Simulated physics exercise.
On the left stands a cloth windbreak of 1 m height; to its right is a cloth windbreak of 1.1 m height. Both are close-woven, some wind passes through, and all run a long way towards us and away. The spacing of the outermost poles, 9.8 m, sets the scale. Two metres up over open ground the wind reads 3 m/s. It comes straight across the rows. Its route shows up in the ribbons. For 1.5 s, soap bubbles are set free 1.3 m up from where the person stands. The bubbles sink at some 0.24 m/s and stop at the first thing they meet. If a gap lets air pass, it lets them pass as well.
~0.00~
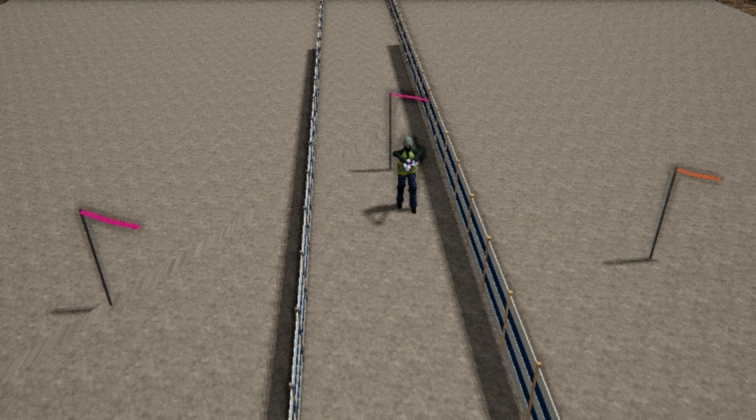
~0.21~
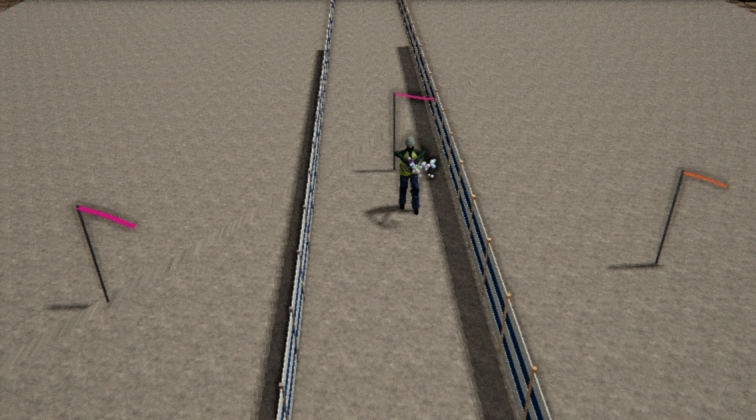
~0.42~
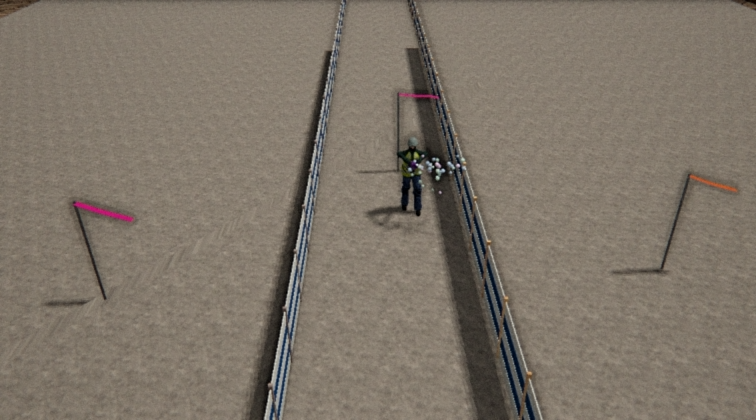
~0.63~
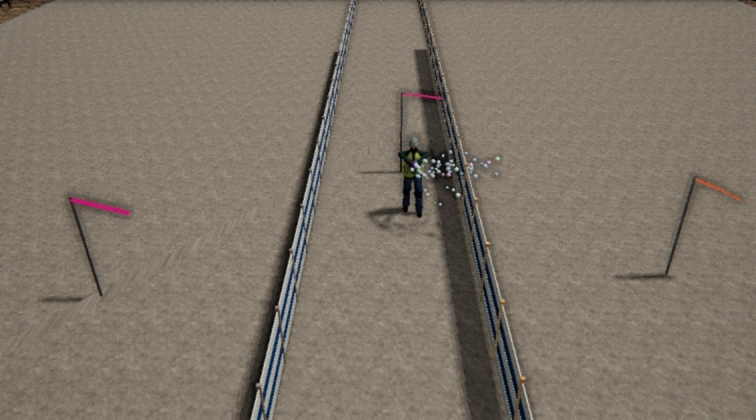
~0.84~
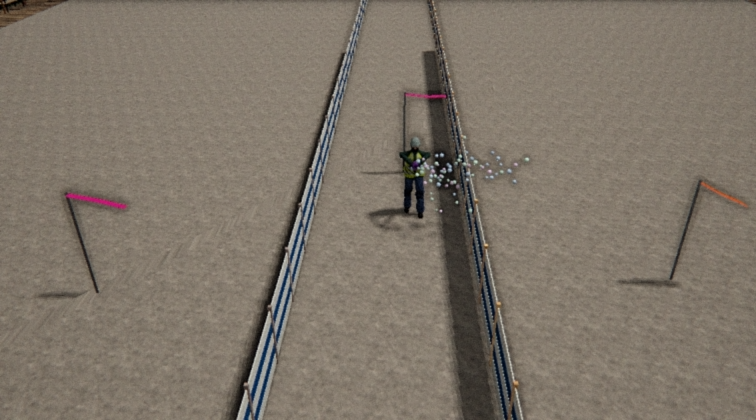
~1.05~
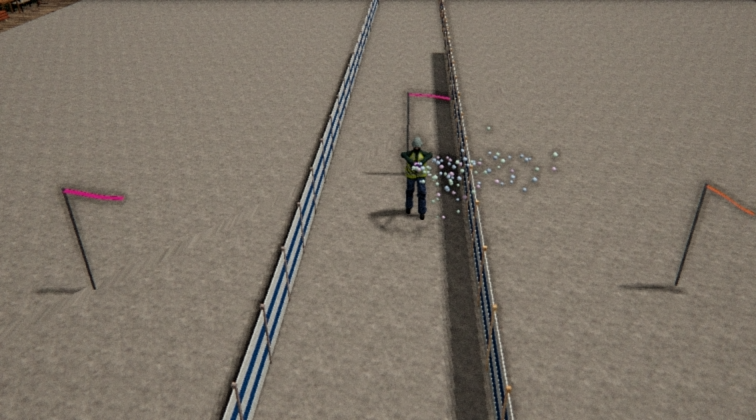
Bubbles stream right from the standing person and spread across the right-hand windbreak between ribboned poles.
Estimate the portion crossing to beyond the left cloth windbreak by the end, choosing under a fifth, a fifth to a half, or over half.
Below one fifth of them.
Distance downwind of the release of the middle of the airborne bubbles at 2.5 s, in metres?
That distance is some 2.0 m.
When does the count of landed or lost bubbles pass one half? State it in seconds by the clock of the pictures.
7.0 s.
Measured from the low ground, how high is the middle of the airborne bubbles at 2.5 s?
1.0 m.
After 2.5 s, 97 % is in the air or yet to come; 0 % is beyond the left cloth windbreak; the middle of what still flies is 1.1 m above the low ground, near (538, 183).
After 4.0 s, 88 % is in the air or yet to come; 0 % is beyond the left cloth windbreak; the middle of what still flies is 0.9 m above the low ground, near (630, 191).
After 8.0 s, 42 % is in the air or yet to come; 0 % is beyond the left cloth windbreak.
After 20.0 s, 2 % is in the air or yet to come; 0 % is beyond the left cloth windbreak.
After 45.0 s, 0 % is in the air or yet to come; 0 % is beyond the left cloth windbreak.
